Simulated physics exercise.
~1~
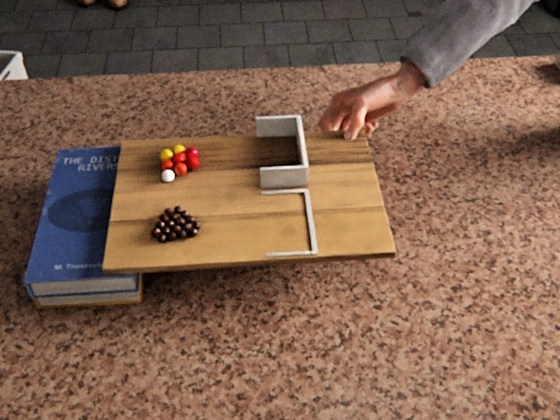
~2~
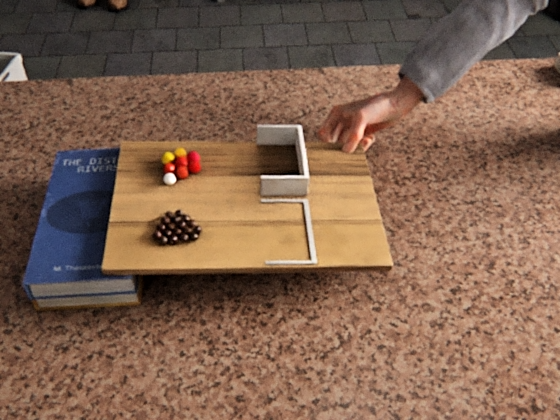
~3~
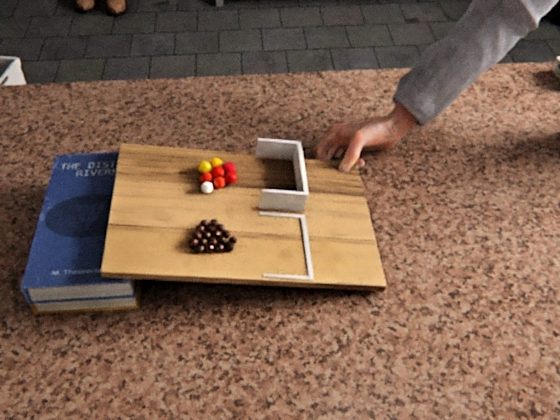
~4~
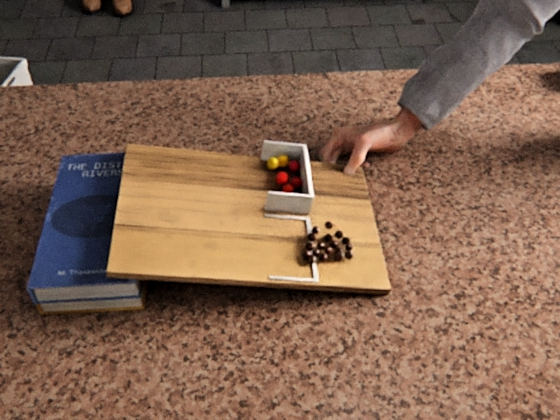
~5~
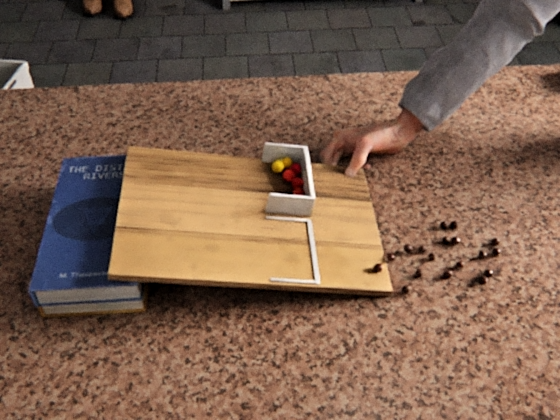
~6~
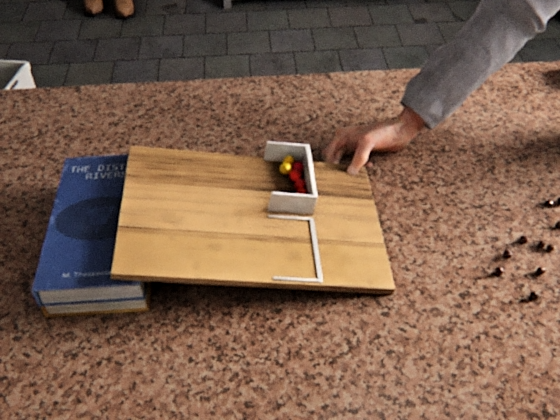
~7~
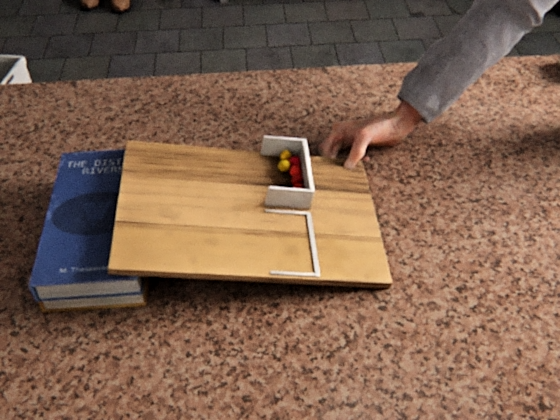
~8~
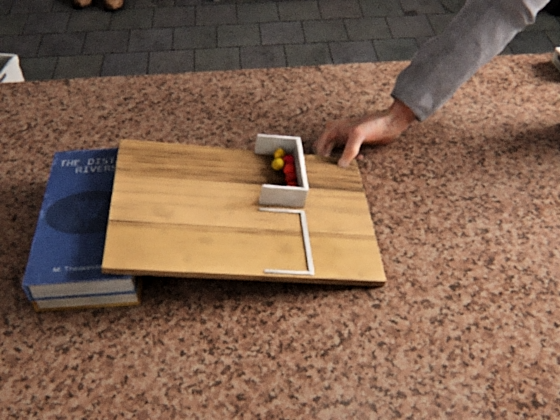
On a speckled reddish stone counter beside grey paving, seen from above at a slight angle, a wooden board lies with its left end on a blue book. A cluster of red, yellow and white balls sits on the farther side, and a cluster of dark brown balls on the nearer side, each facing a white barrier, the farther one tall, the nearer one low. A grey-sleeved hand at the right end lowers the board into a slope. Both clusters move right. The dark balls pass the low barrier, scatter across the counter and leave view, while the coloured balls stay gathered behind theirs.
